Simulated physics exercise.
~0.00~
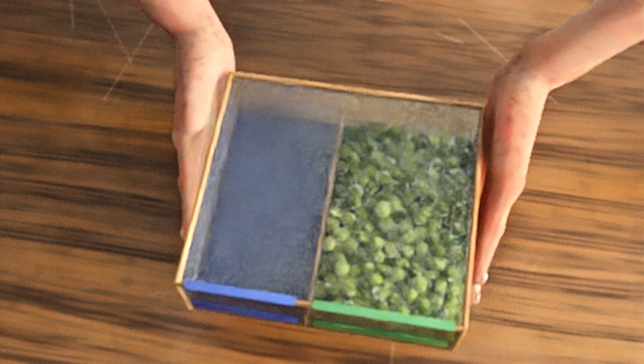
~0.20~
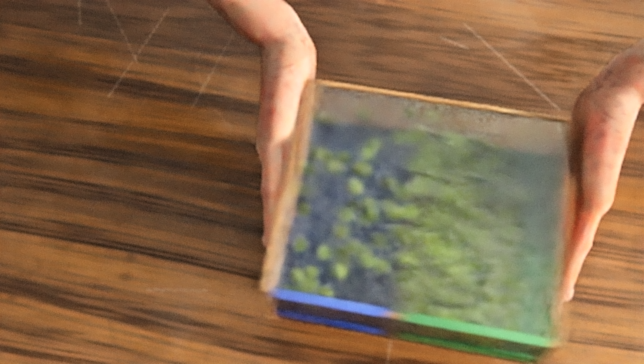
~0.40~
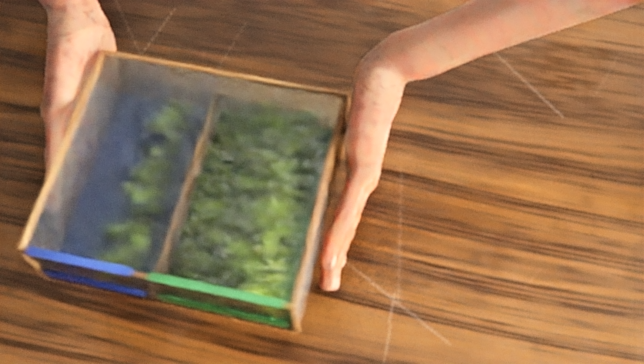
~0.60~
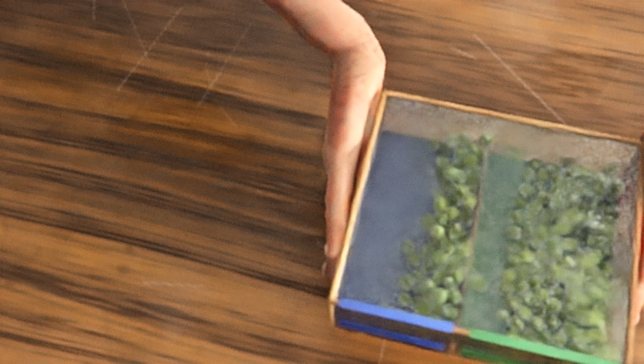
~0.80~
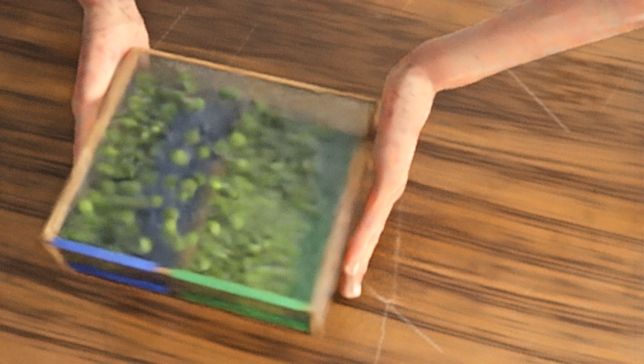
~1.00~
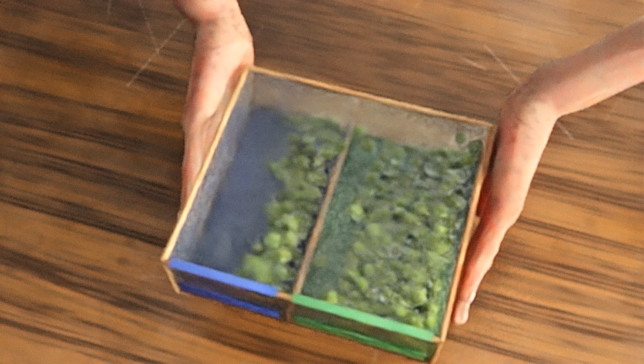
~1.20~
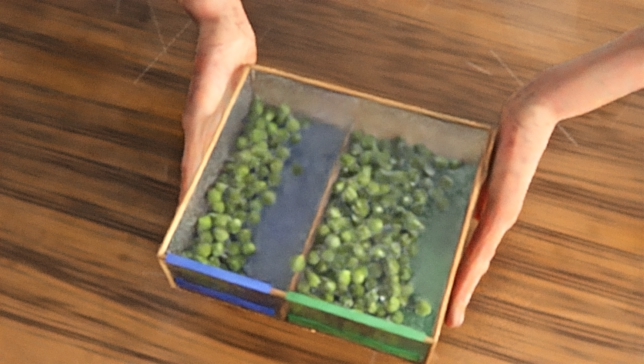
Small green olives shifting in a clear-lidded box as two hands shake it sideways, ending with more in green than blue.
